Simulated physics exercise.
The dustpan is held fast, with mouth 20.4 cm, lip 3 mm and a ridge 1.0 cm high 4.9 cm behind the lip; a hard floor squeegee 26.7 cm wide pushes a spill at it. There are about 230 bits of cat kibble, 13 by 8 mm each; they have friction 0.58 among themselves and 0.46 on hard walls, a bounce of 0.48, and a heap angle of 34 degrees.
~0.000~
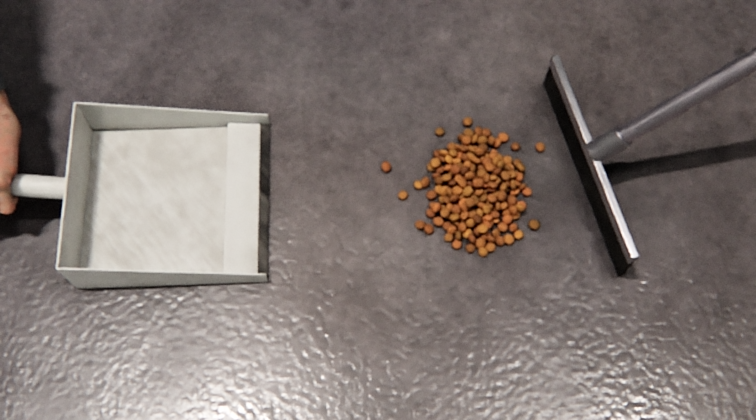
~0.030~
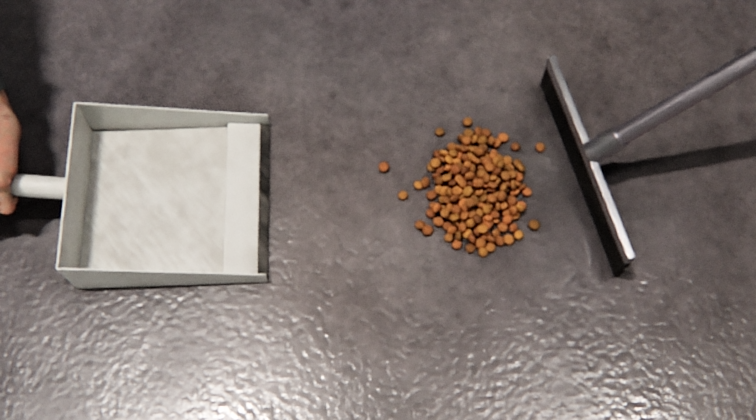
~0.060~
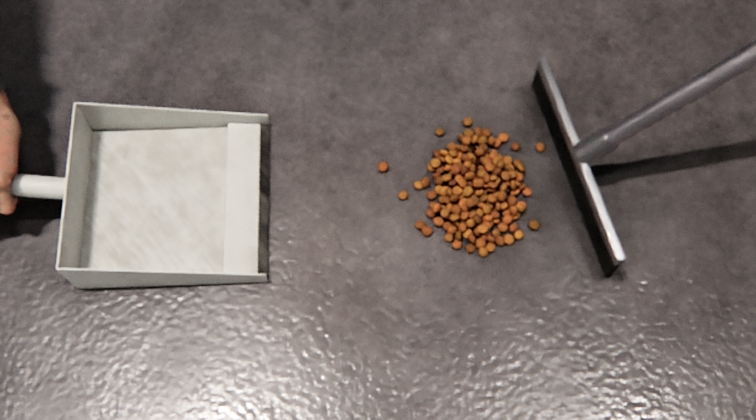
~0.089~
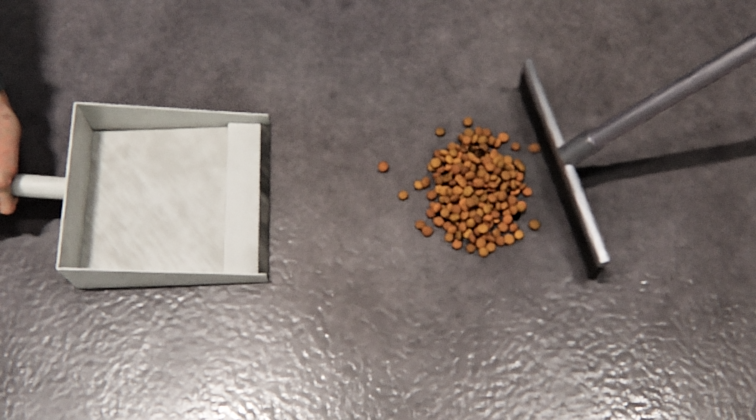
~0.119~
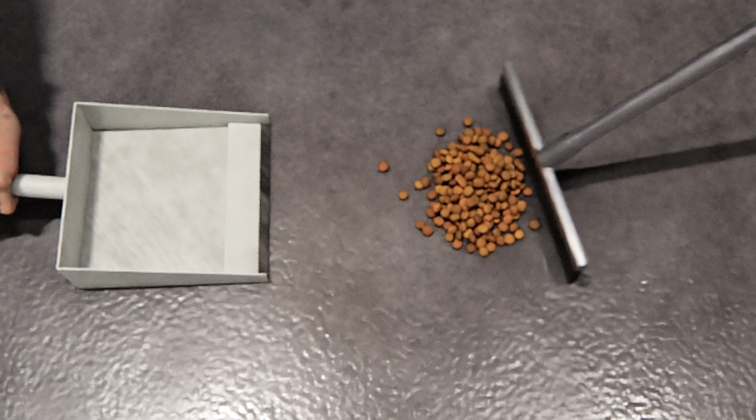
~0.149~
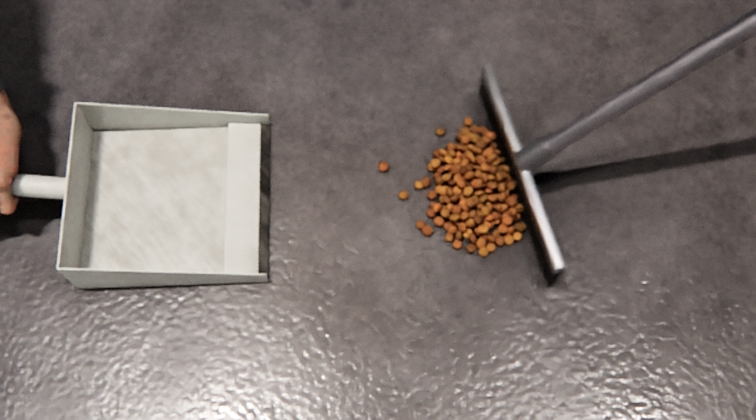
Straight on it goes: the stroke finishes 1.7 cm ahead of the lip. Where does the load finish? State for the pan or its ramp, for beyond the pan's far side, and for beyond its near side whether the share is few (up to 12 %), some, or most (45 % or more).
In the pan or on its ramp: Some, past the pan's far side: Few, past the pan's near side: Some.
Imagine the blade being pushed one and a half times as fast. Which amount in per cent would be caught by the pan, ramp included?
Then some 40 in a hundred.
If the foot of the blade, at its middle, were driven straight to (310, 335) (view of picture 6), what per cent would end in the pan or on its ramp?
That would come to near 20 percent.
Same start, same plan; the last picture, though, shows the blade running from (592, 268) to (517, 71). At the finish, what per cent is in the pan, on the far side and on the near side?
The pan gets 20, the far side 0 and the near side 25.
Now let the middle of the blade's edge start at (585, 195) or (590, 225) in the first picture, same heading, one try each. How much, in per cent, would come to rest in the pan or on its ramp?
Some 35 and 35 per cent.
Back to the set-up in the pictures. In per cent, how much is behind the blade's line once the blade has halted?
Around 0 per cent.
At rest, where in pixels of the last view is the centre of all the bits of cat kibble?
After settling, the middle sits near (275, 231).
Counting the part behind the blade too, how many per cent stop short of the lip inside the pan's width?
45 %.
After 0.30 s, middle of the blade 17 cm from the lip; 0 % over the lip, far side 0 %, near side 10 %.
Then, at 0.41 s, middle of the blade 7 cm from the lip; 0 % over the lip, far side 0 %, near side 15 %.
After 0.64 s, middle of the blade 5 cm from the lip; 30 % over the lip, far side 0 %, near side 20 %.
By 1.2 s all is still; pan 30 %, far side 0 %, near side 20 %, in front of the lip or behind the blade 45 %.
